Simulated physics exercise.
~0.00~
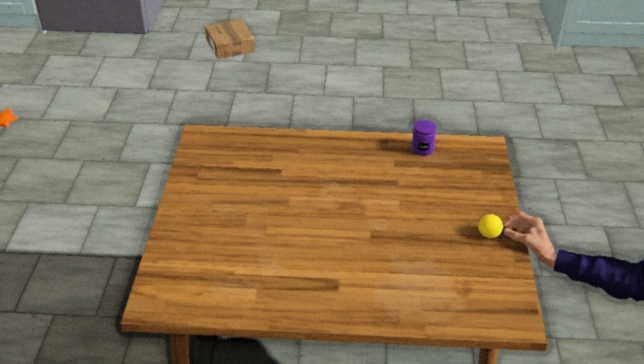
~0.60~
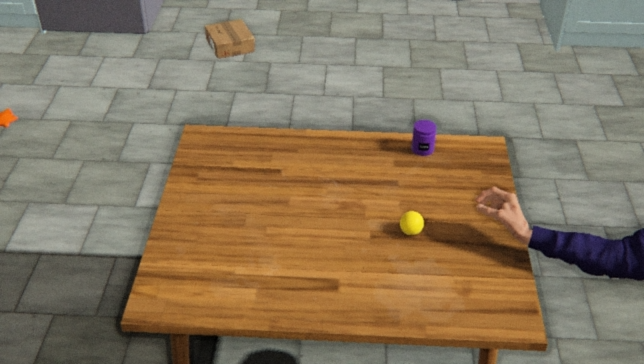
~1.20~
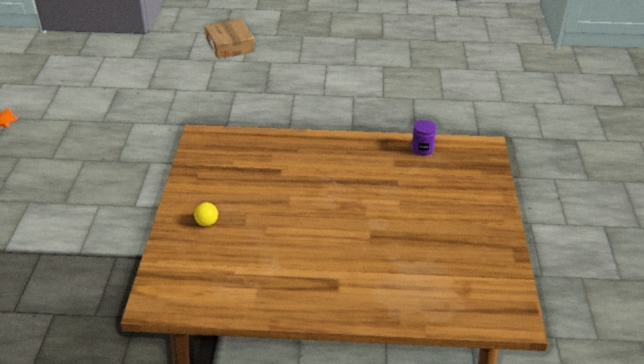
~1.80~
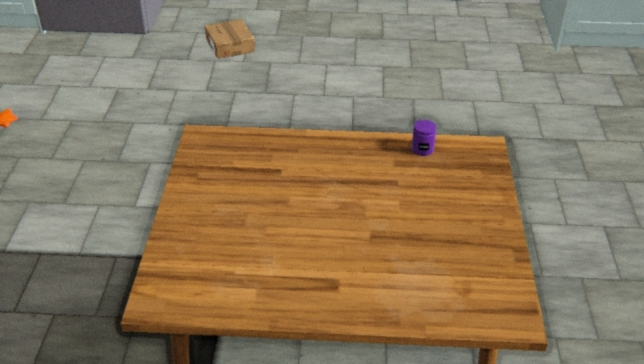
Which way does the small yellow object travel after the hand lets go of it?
It moves to the left across the table, away from the hand.
